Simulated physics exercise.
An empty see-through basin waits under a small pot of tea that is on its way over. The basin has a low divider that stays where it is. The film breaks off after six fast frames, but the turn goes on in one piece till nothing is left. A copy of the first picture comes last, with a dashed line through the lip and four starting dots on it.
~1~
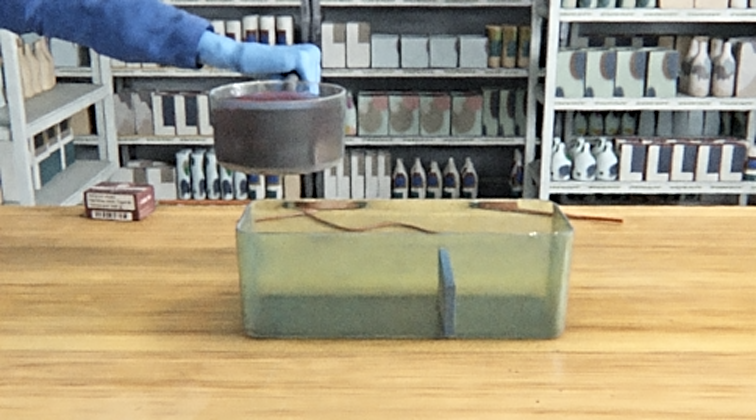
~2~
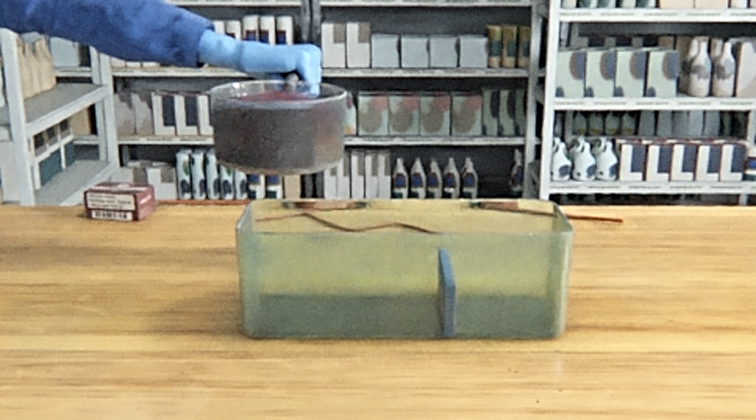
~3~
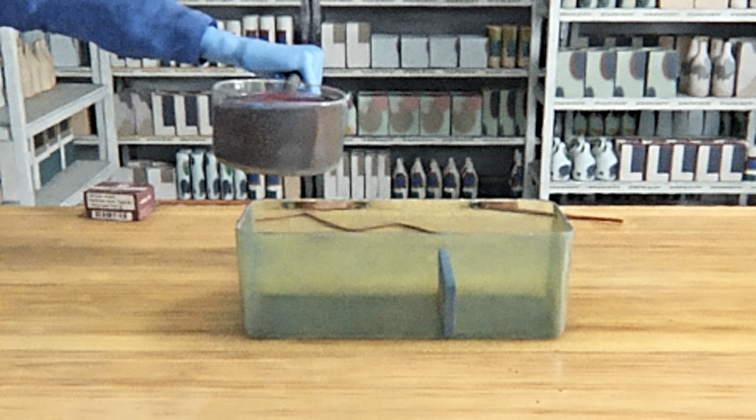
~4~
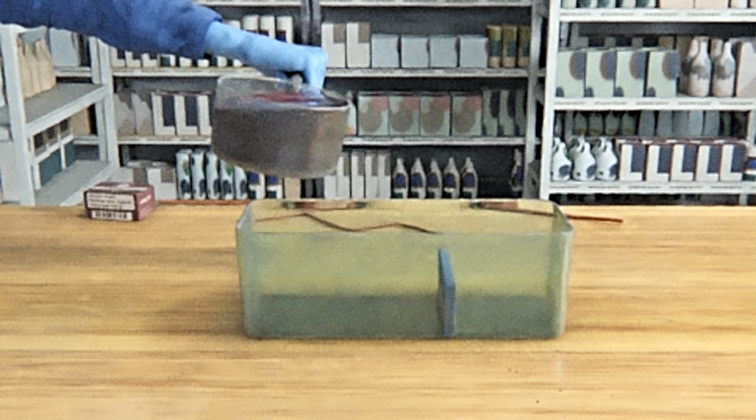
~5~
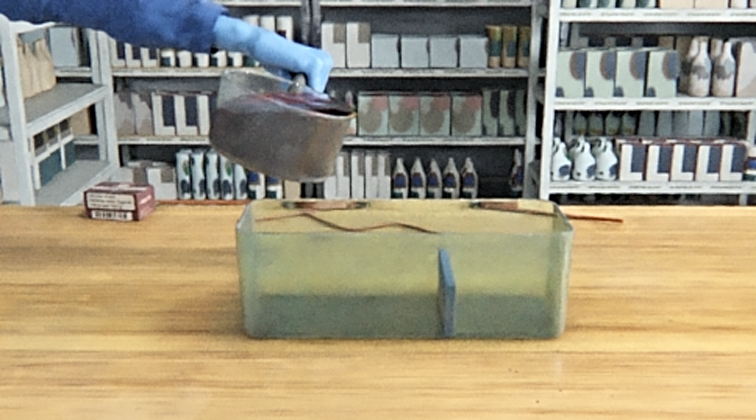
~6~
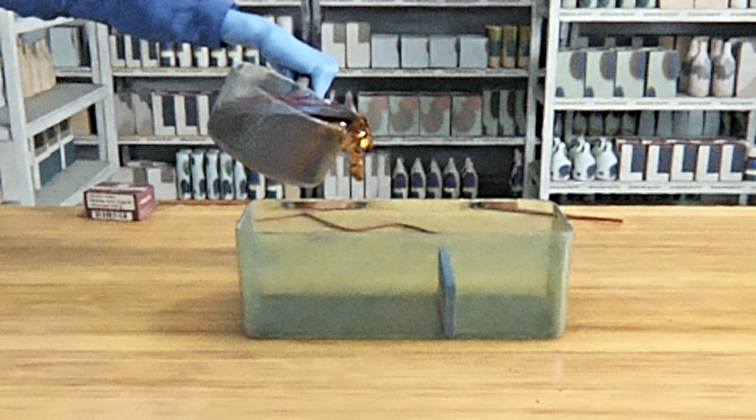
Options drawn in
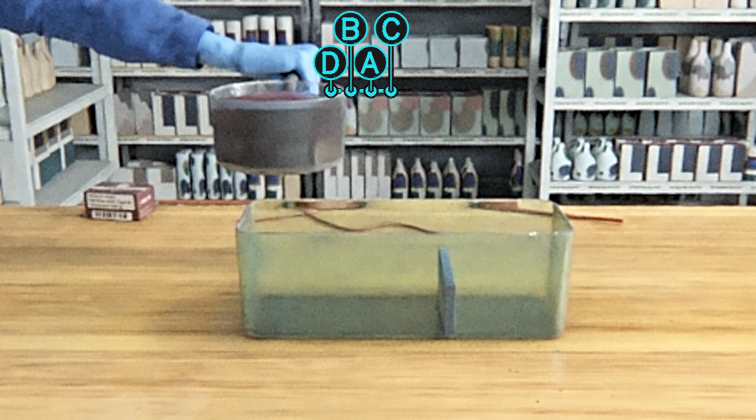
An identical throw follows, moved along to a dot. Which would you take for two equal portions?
Take C.
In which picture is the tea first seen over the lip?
In picture 5.
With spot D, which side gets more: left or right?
The left one.
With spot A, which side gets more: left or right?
The left side.
On the marked copy, A at (370, 90); B at (350, 90); C at (391, 90); D at (330, 90).
Choosing A, about 78 % ends left of the wall and 21 % right of it.
Choosing B, about 98 % ends left of the wall and 1 % right of it.
Choosing C, about 50 % ends left of the wall and 50 % right of it.
Choosing D, about 95 % ends left of the wall and 5 % right of it.
